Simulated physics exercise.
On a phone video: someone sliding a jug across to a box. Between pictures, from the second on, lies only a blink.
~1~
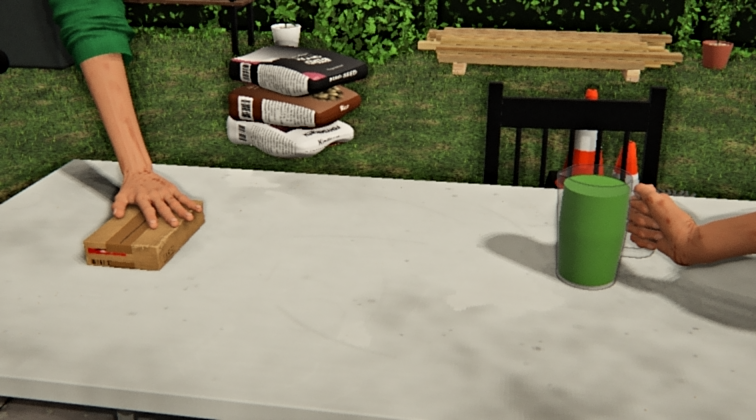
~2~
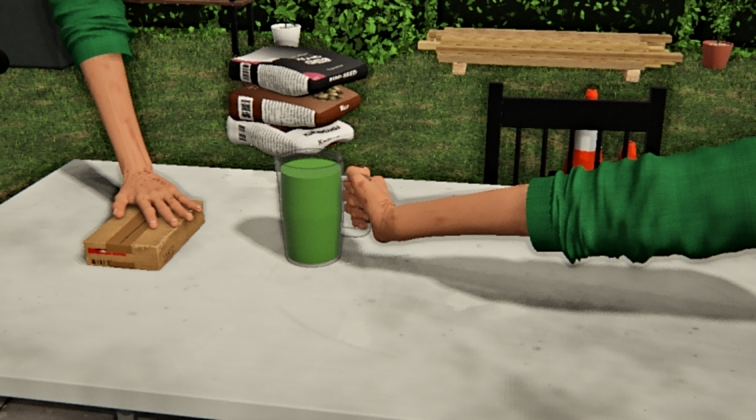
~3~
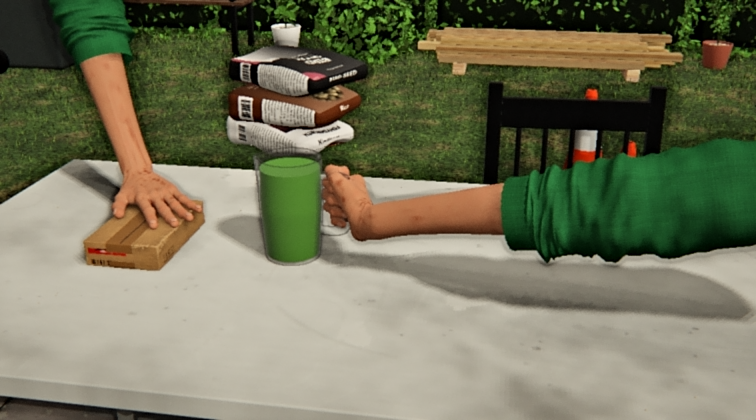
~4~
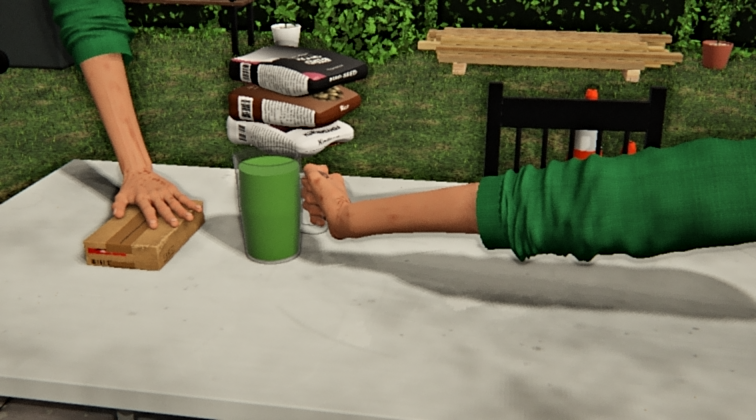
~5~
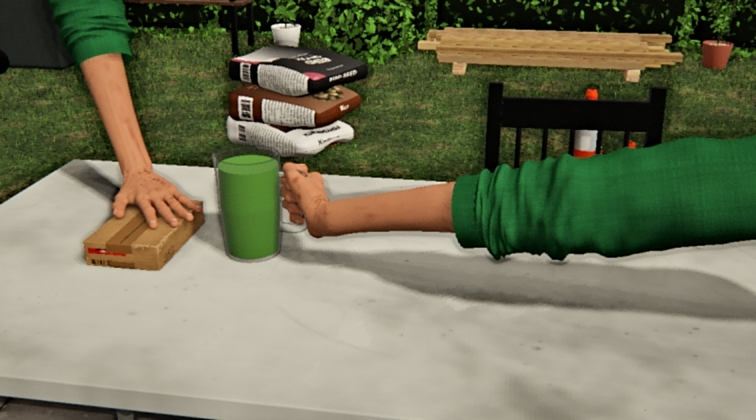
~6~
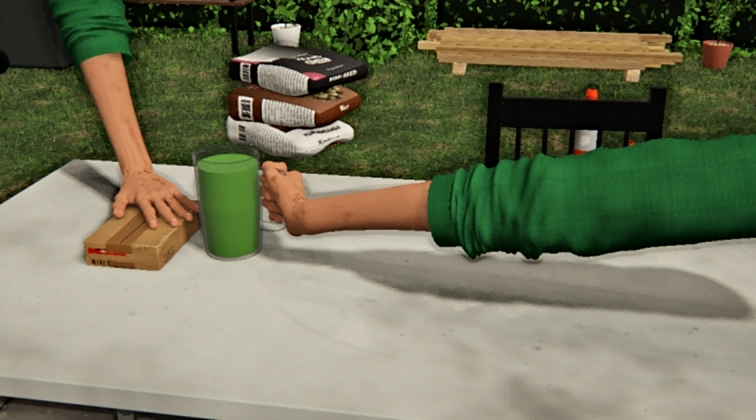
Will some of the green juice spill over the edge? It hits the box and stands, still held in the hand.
Yes.
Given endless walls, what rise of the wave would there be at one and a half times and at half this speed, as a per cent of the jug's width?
You'd see close to 55 per cent, and after that close to 20 per cent.
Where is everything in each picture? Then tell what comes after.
The first picture shows at rest; jug (592, 225) nearly full; box (148, 231).
The second picture shows under way; jug nearly full, surface at (311, 169).
The third picture shows on by 20 px; jug (291, 205) nearly full.
The fourth picture shows on by 20 px; jug nearly full, surface at (269, 166).
The fifth picture shows on by 20 px; jug (250, 202) nearly full.
The sixth picture shows on by 20 px; jug nearly full, surface at (228, 164); box (148, 231).
Shortly, the jug meets the box.
Then, the green juice surges up the wall; it has lost some.
At the finish, the jug stands at the box; it has lost some.
